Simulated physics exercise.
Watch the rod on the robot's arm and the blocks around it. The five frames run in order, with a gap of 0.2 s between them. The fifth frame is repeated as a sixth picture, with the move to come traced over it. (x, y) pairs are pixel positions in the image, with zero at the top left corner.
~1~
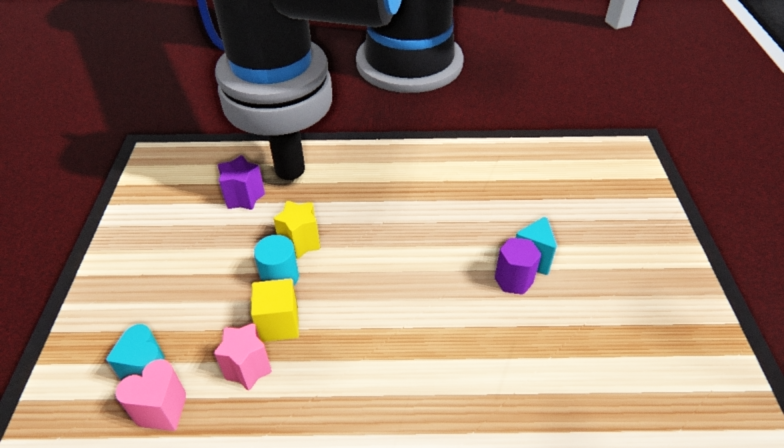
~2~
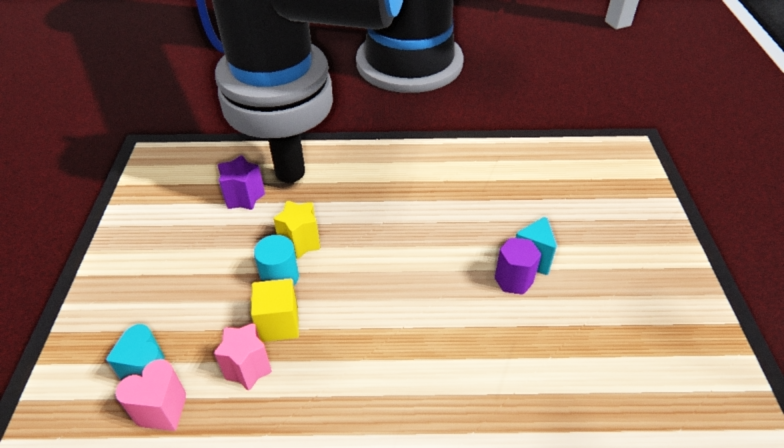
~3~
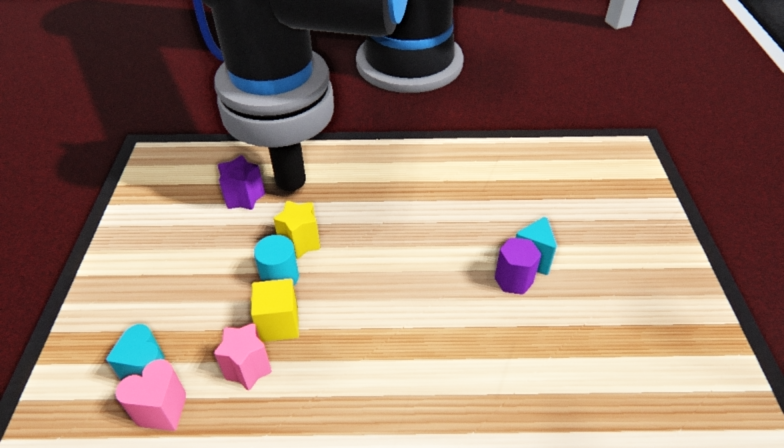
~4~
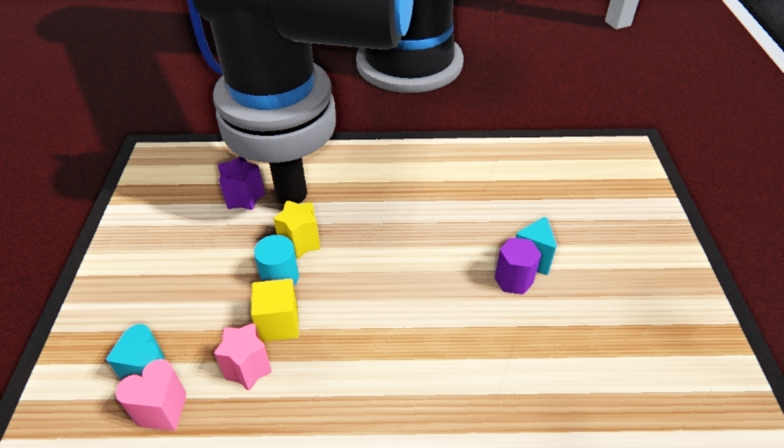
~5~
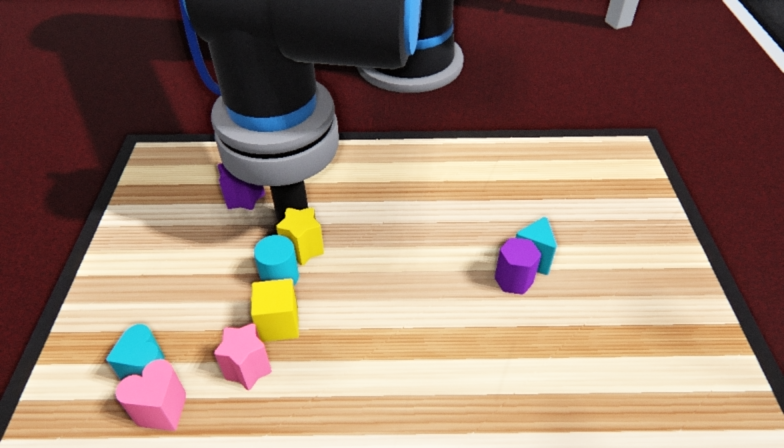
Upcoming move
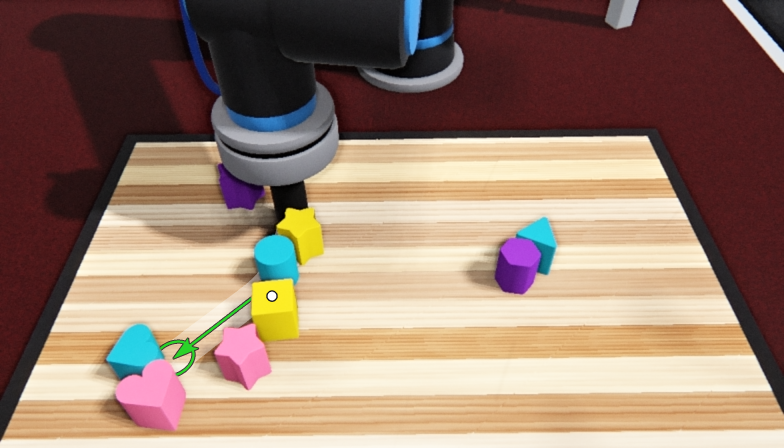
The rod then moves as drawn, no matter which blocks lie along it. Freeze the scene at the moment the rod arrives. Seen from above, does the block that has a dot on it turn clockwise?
No, it doesn't check out.
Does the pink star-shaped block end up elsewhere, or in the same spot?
Shifted.
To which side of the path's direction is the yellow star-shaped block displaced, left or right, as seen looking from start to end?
Side: Left.
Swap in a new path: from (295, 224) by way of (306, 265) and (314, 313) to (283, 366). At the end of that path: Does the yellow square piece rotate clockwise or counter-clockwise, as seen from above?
Seen from overhead, it turns clockwise.
The line goes from (295, 224) over (278, 270) and (232, 314) to (173, 358); the dot is on the yellow square piece.
The first path, step by step. One third of the way, rod at (276, 264); yellow square piece at (272, 305); turquoise disc at (268, 273); yellow star-shaped block at (307, 245), turned 80° anticlockwise.
Two thirds of the way, rod at (228, 307); pink star-shaped block at (235, 358), turned 35° clockwise; yellow square piece at (282, 332), turned 25° anticlockwise; turquoise disc at (244, 311); yellow star-shaped block at (307, 246), turned 80° anticlockwise.
At the end, rod at (170, 351); turquoise heart block at (124, 354); pink heart block unmoved; pink star-shaped block at (235, 358), turned 35° clockwise; yellow square piece at (282, 332), turned 25° anticlockwise; turquoise disc at (239, 314); yellow star-shaped block at (307, 246), turned 80° anticlockwise.
